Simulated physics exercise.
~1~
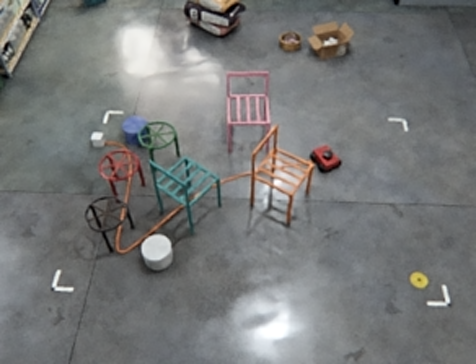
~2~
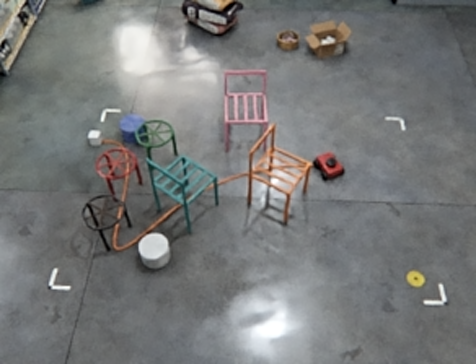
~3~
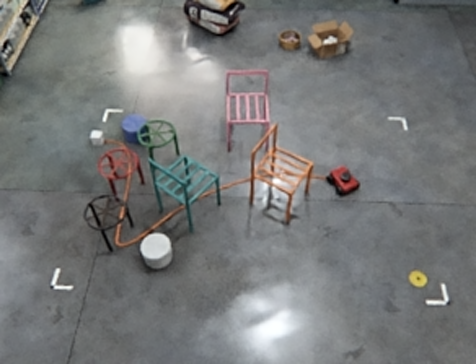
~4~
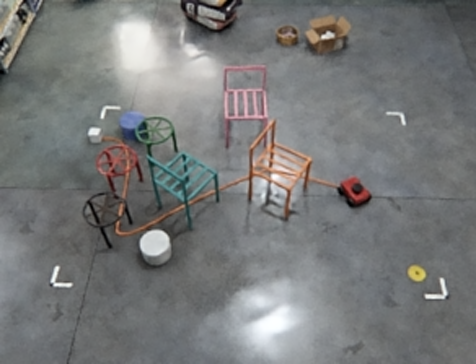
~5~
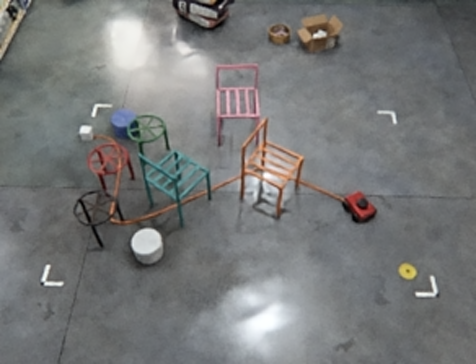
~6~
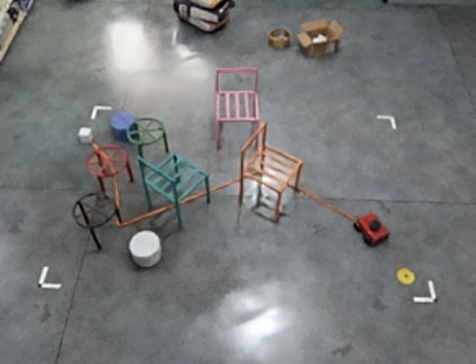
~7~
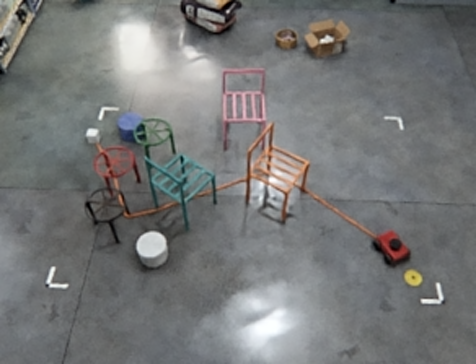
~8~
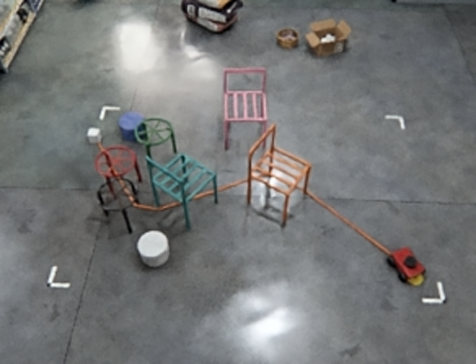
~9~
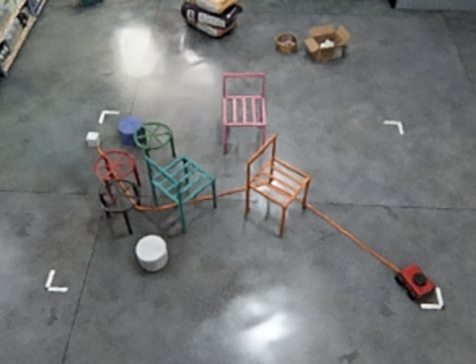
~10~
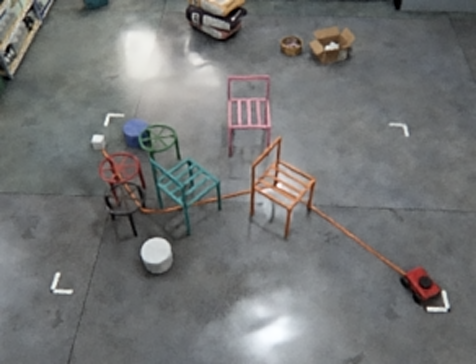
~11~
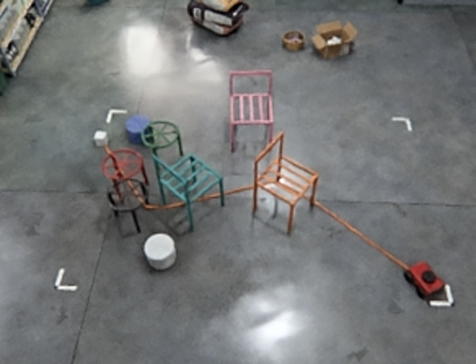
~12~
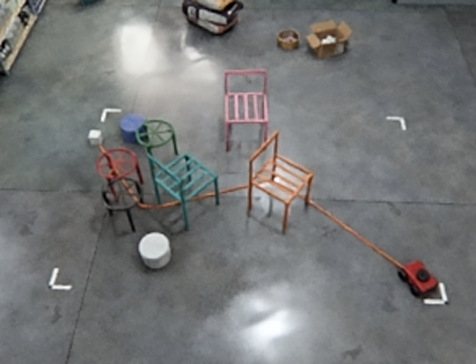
We see a small red cart trailing an orange lead past chairs, stools and tubs on a concrete floor, moving right and down toward a corner mark. The lead tightens, pulling the black stool toward the red one and slightly shifting the orange chair, before the cart stops.
